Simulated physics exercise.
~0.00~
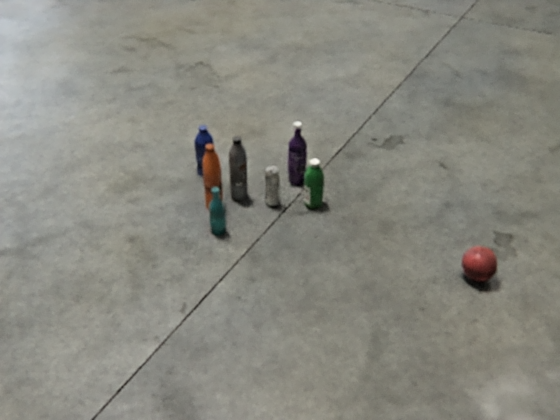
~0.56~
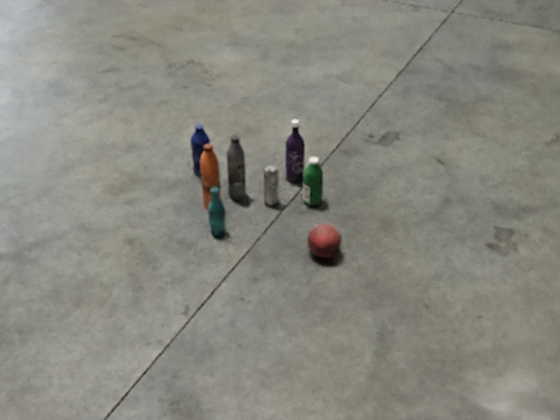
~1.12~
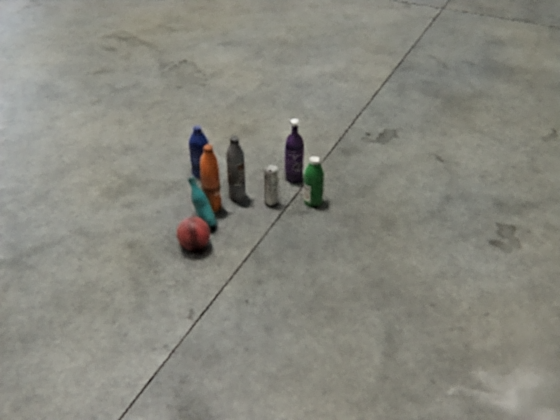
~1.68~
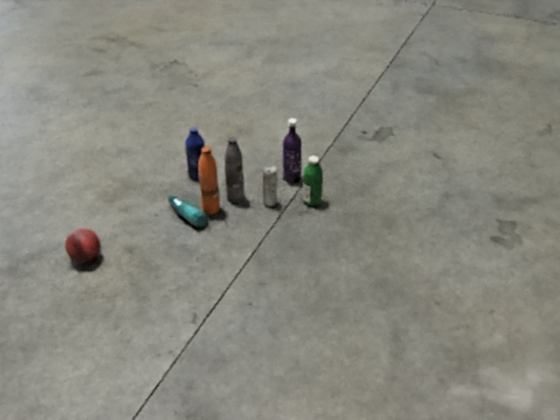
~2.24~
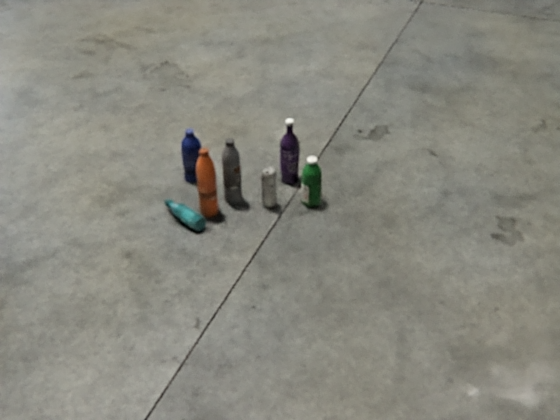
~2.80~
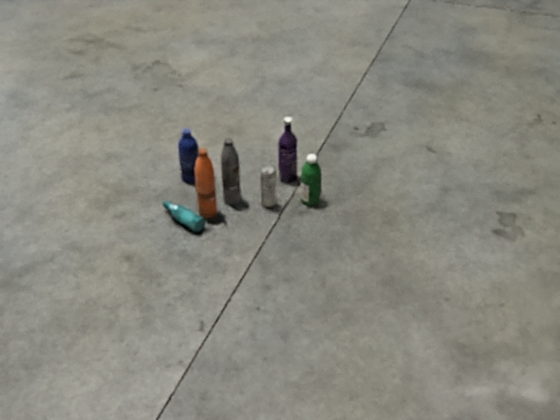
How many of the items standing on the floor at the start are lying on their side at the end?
One of them is lying on its side at the end, the turquoise bottle.
